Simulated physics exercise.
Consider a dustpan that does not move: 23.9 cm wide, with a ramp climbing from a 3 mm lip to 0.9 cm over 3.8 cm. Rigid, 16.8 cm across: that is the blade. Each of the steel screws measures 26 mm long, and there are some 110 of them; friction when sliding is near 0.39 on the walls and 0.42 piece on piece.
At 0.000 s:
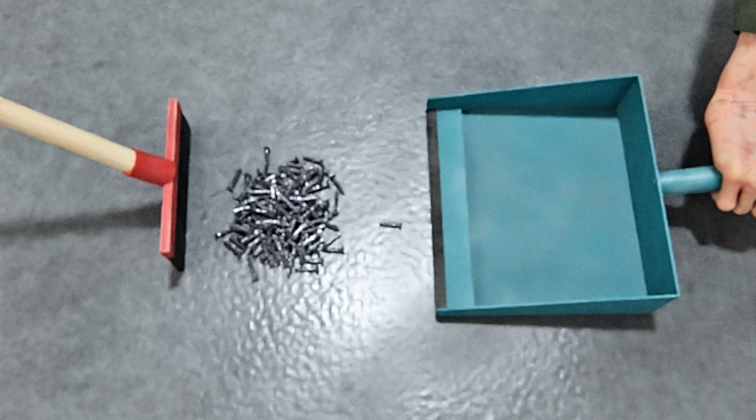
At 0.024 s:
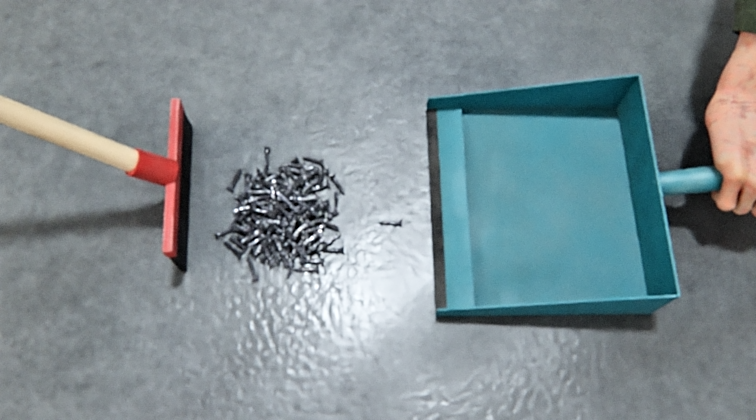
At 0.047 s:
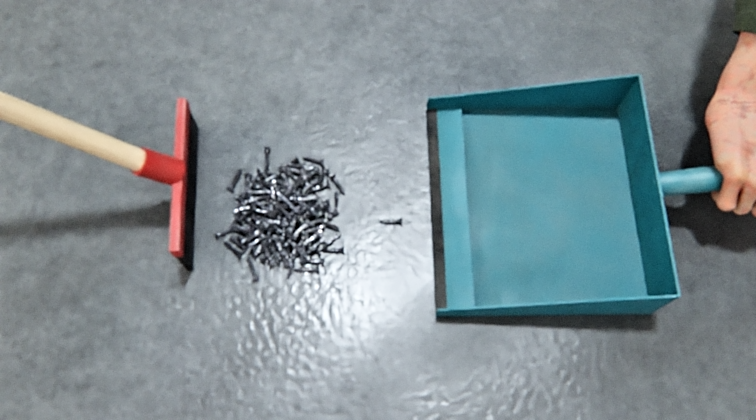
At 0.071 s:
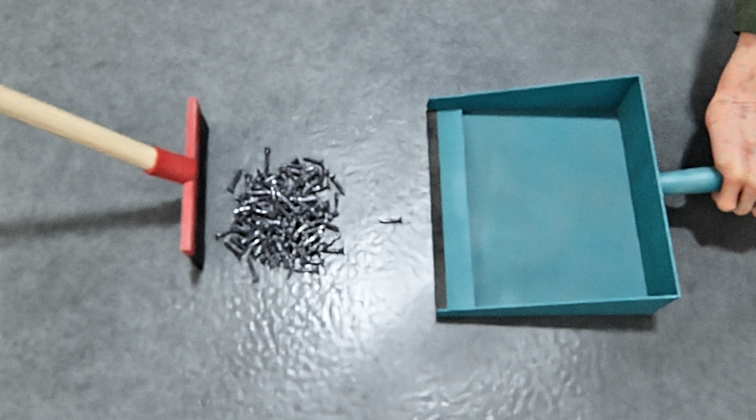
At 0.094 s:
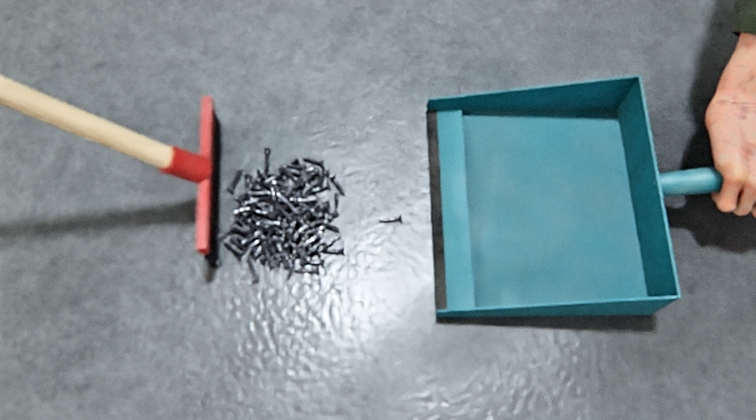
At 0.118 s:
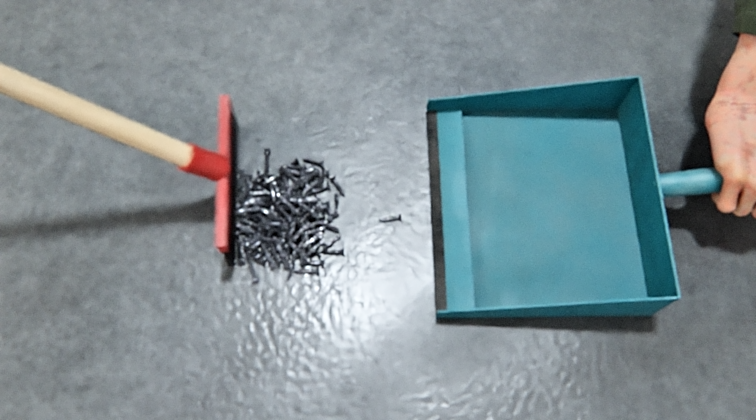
On a grey floor, a red broom with a wooden handle slid right until it touched the near edge of a pile of dark screws, while a hand held a teal dustpan still.
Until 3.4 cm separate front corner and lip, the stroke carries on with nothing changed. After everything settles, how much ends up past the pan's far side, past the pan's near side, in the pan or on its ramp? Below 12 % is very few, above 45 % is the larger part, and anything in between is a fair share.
Past the pan's far side: Very few, past the pan's near side: Very few, in the pan or on its ramp: A fair share.
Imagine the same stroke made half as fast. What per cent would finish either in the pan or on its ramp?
Some 15 %.
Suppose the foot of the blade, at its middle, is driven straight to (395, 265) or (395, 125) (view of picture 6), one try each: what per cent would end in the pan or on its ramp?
I'd expect about 25 percent, then about 20 percent.
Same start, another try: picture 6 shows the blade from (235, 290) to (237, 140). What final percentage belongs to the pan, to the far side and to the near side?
Per cent by place - pan 30, far side 0, near side 15.
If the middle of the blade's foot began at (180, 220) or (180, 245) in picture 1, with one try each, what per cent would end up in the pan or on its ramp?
25 and 25 per cent, roughly.
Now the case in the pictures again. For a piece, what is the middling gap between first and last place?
Around 16 centimetres.
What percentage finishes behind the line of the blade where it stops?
Roughly 10 per cent of it.
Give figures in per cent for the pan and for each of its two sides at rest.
Far side 0, near side 0, pan 25.
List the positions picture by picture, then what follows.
Blade from (168, 252) to (176, 108), moved 0.0 cm, 0 of the pieces shifted so far; middle of the pieces at (290, 216); pan at (550, 205), in the first picture.
Blade from (170, 252) to (178, 107), moved 0.2 cm, 0 of the pieces shifted so far; middle of the pieces at (290, 216), in the second picture.
Blade from (177, 251) to (184, 107), moved 0.9 cm, 1 of the pieces shifted so far; middle of the pieces at (290, 216), in the third picture.
Blade from (189, 250) to (195, 106), moved 2.0 cm, 1 of the pieces shifted so far; middle of the pieces at (290, 216), in the fourth picture.
Blade from (204, 249) to (209, 105), moved 3.4 cm, 1 of the pieces shifted so far; middle of the pieces at (290, 217), in the fifth picture.
Blade from (223, 247) to (226, 103), moved 5.3 cm, 10 of the pieces shifted so far; middle of the pieces at (290, 217); pan at (551, 207). Its pace works out near 0.78 m/s, heading 8 degrees away from the viewer's side, in the sixth picture.
After 0.24 s, middle of the blade 12 cm from the lip; 0 % over the lip, far side 0 %, near side 0 %.
Then, at 0.33 s, middle of the blade 5 cm from the lip; 0 % over the lip, far side 0 %, near side 0 %.
After 0.54 s, middle of the blade 4 cm from the lip; 25 % over the lip, far side 0 %, near side 0 %.
In the end, at 1.0 s, far side 0 %, near side 0 %, pan 25 %, in front of the lip or behind the blade 75 %.
